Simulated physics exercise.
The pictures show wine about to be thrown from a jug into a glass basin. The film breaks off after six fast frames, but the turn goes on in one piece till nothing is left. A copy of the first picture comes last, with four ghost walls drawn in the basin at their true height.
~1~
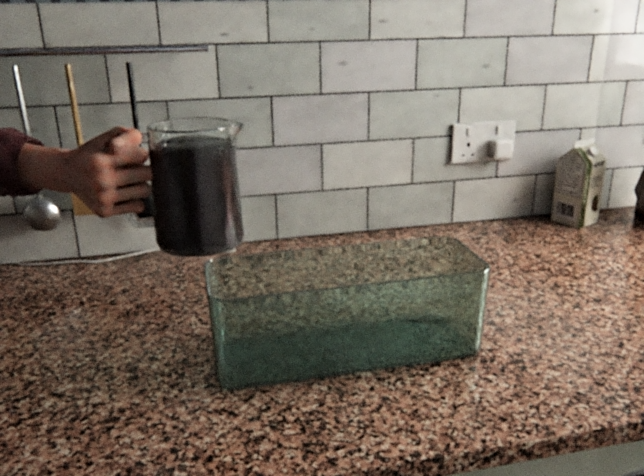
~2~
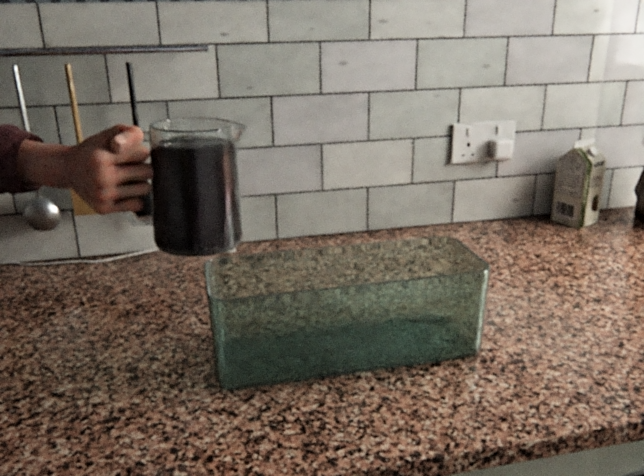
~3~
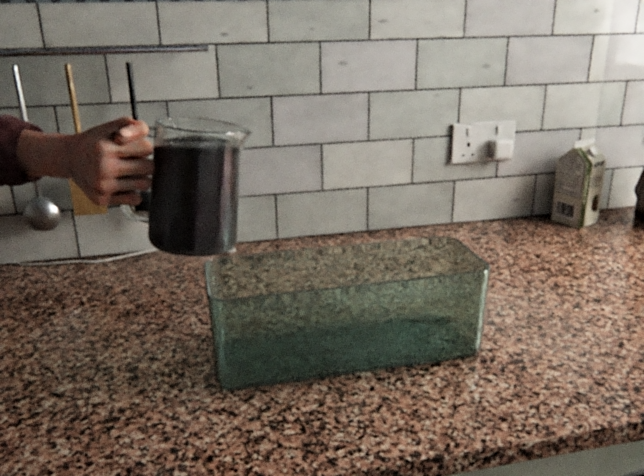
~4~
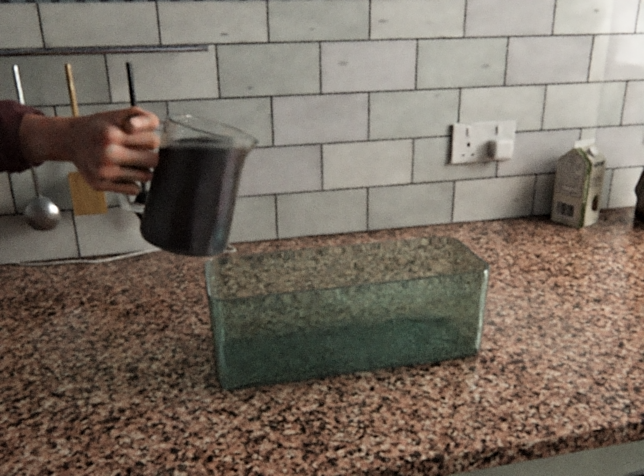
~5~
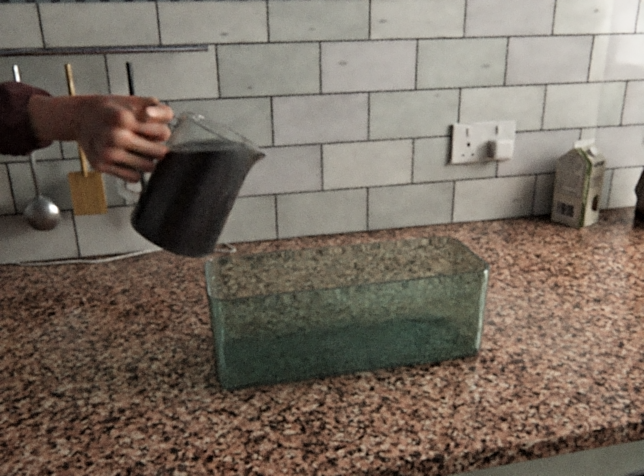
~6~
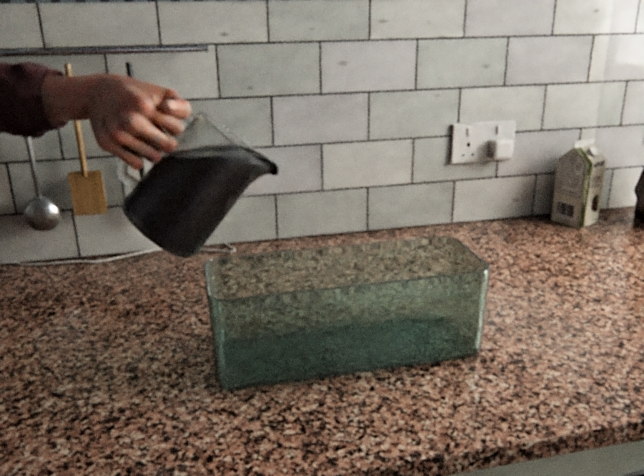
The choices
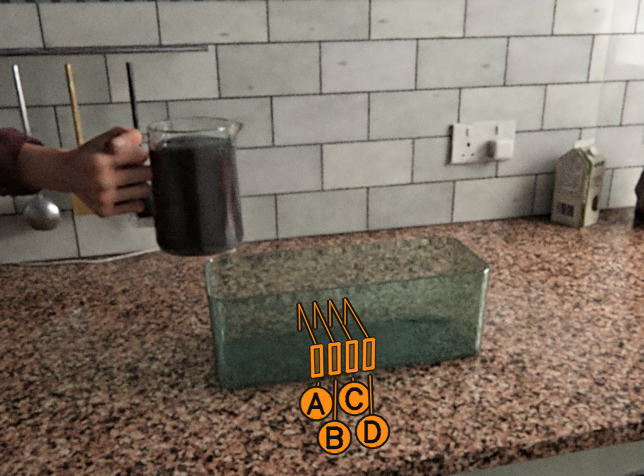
Hand raising and tilting a glass jug of dark liquid rightward above a greenish glass basin on a speckled kitchen counter.
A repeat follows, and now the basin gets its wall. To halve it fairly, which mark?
Choose B.
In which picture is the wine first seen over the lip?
In picture 6.
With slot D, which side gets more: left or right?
The left one.
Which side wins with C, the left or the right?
The left side.
On the marked copy, A at (318, 382); B at (335, 380); C at (353, 377); D at (369, 375).
For slot A, about 13 % ends left of the wall and 86 % right of it.
For slot B, about 46 % ends left of the wall and 53 % right of it.
For slot C, about 78 % ends left of the wall and 18 % right of it; 4 % is lost outside.
For slot D, about 90 % ends left of the wall and 8 % right of it.
